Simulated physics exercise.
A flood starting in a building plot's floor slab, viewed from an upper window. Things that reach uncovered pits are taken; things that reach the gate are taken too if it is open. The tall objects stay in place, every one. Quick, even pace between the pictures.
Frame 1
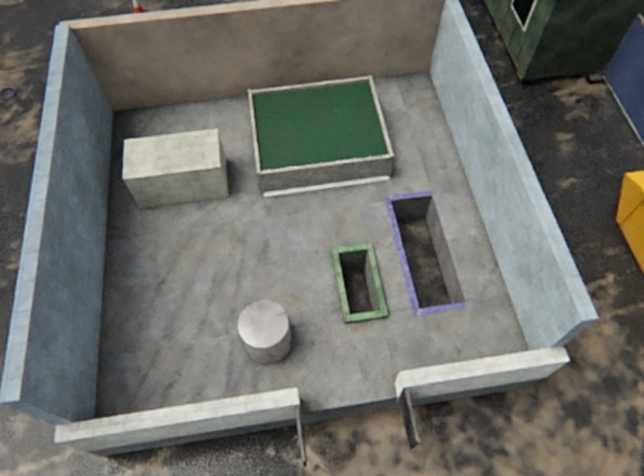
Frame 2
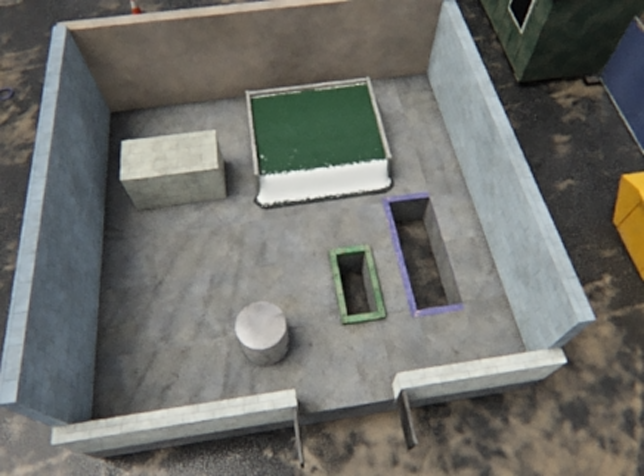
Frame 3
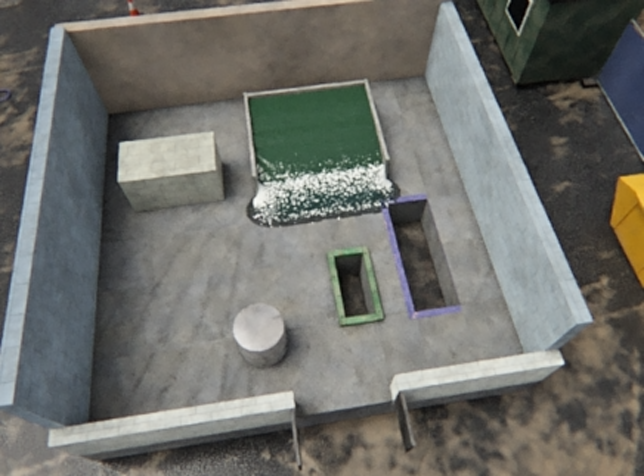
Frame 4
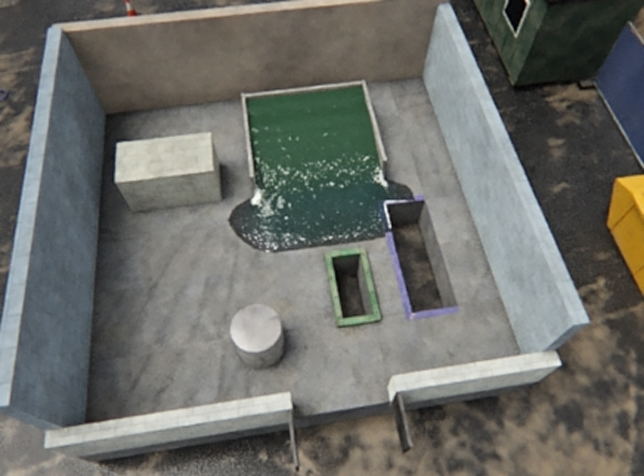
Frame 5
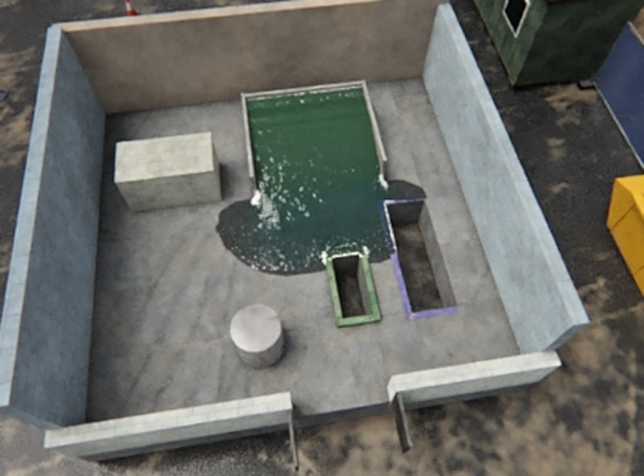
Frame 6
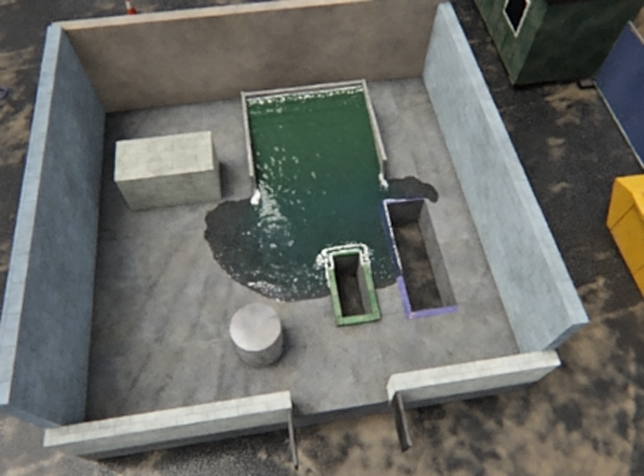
A walled concrete yard held a tank of green water whose near side gave way, and the water poured out in white froth, then spread across the floor around the green-edged pit.
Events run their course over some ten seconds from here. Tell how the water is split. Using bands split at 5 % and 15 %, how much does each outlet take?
My prediction: The gate ends up high - past fifteen per cent. The blue pit ends up high - past fifteen per cent. The green pit ends up mid-range - five to fifteen per cent.
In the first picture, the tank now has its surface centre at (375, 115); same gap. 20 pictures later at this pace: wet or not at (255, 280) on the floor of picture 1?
Result: Inundated.
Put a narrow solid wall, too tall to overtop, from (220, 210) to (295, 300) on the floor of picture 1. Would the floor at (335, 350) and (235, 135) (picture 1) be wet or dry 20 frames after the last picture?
First spot swamped; second spot swamped.
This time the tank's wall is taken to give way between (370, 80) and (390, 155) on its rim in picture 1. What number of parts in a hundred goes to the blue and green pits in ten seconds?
For blue it's about 30 per cent, and for green about 0 per cent.
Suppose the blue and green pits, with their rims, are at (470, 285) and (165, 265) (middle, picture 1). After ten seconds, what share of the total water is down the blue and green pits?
Breakdown: Blue 25%, green 0%.
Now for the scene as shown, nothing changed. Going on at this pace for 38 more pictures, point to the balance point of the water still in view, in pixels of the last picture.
Centre: Close to (246, 271).
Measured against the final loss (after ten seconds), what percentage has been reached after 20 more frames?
Near 65 in a hundred.
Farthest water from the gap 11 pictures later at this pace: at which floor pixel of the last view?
I'd point to (142, 425).
A moment on, water covers 30 % of the floor; the gate 0 %, the blue pit 4 %, the green pit 4 %.
Next, water covers 45 % of the floor; the gate 4 %, the blue pit 10 %, the green pit 7 %.
Then, water covers 50 % of the floor; the gate 11 %, the blue pit 16 %, the green pit 9 %.
Later, water covers 65 % of the floor; the gate 17 %, the blue pit 22 %, the green pit 10 %.
In the end, water covers 70 % of the floor; the gate 20 %, the blue pit 27 %, the green pit 10 %.
